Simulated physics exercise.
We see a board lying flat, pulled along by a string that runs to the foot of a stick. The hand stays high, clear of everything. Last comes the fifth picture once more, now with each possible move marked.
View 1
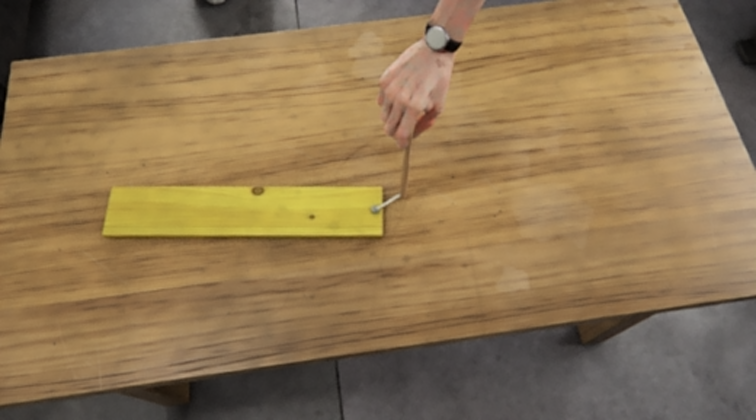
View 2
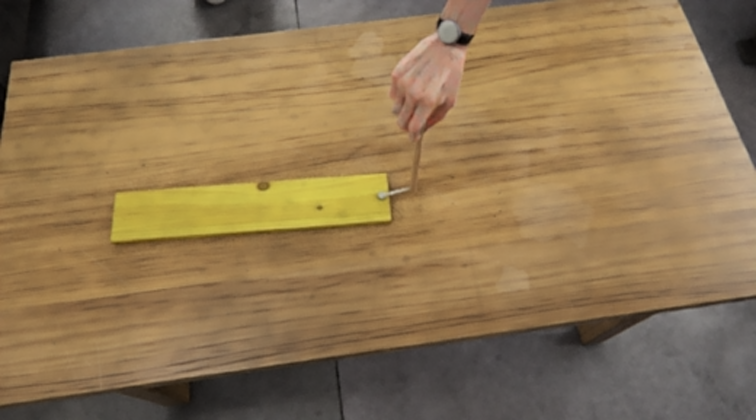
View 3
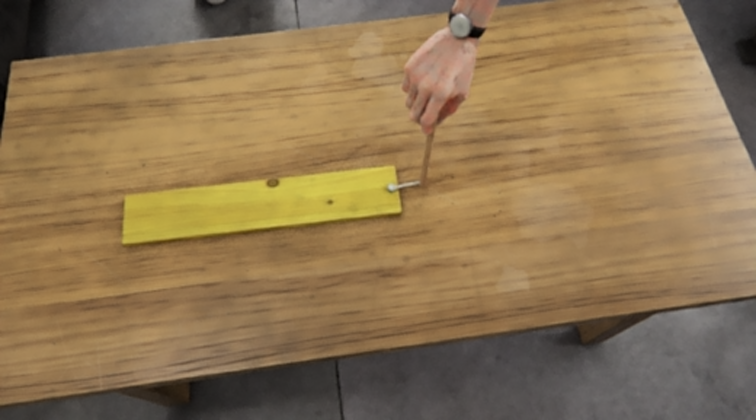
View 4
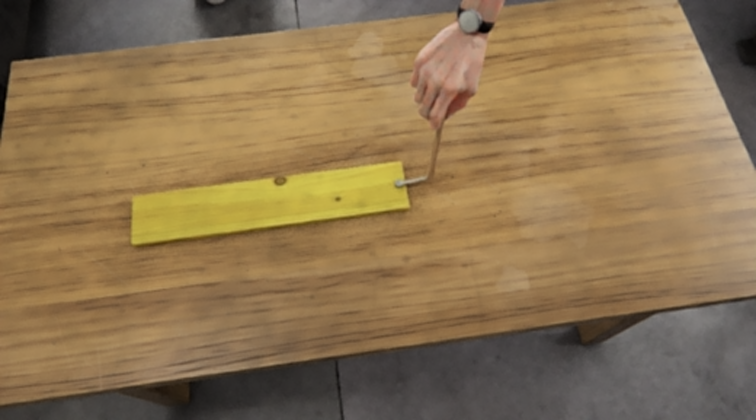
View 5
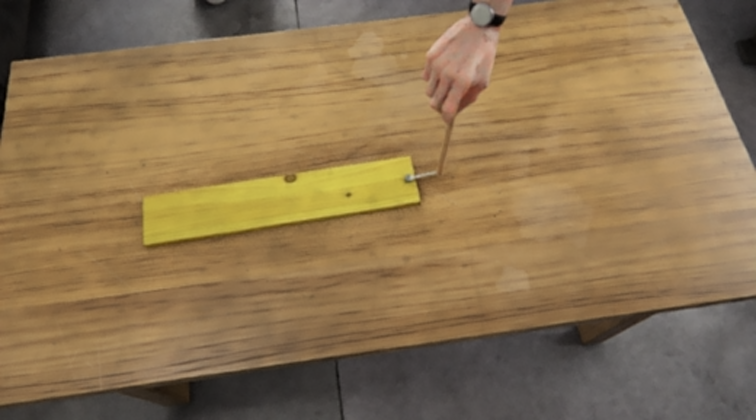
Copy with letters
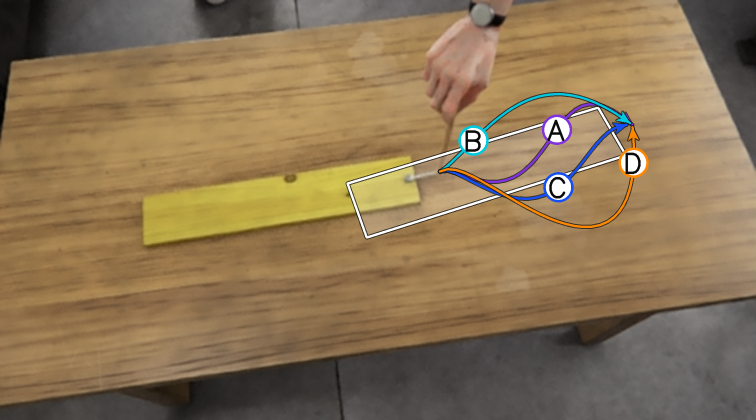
A hand wearing a dark-strapped watch reaches in from the top over a brown wooden table on a grey floor, seen from above at a steady angle. It grips a thin stick whose foot is joined by a short pale string to the right end of a long yellow board lying flat. The hand moves right and slightly upward, and the board slides a short way after it, turning slightly as its right end swings up.
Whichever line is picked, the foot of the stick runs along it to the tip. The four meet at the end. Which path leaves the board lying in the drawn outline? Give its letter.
Line C does it.
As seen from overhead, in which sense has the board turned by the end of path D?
On that path, anticlockwise.
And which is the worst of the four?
B.
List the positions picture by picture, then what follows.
In the first frame, yellow board (245, 210).
In the second frame, yellow board (252, 206).
In the third frame, yellow board (263, 203).
In the fourth frame, yellow board (271, 202).
In the fifth frame, yellow board (281, 199).
On the marked copy, A from (440, 171) via (545, 147) to (632, 125); B from (440, 171) via (519, 105) to (630, 123); C from (440, 171) via (552, 192) to (627, 125); D from (440, 171) via (583, 227) to (633, 127); the outline at (488, 169).
Following C. Soon after the start, foot of the stick (519, 200), middle of the board (357, 200).
Later, foot of the stick (583, 162), middle of the board (430, 189).
In the end, foot of the stick (631, 126), middle of the board (489, 168); it lies in the outline.
As for the rest, A leaves its middle at (484, 153); B leaves its middle at (480, 139); D leaves its middle at (499, 184).
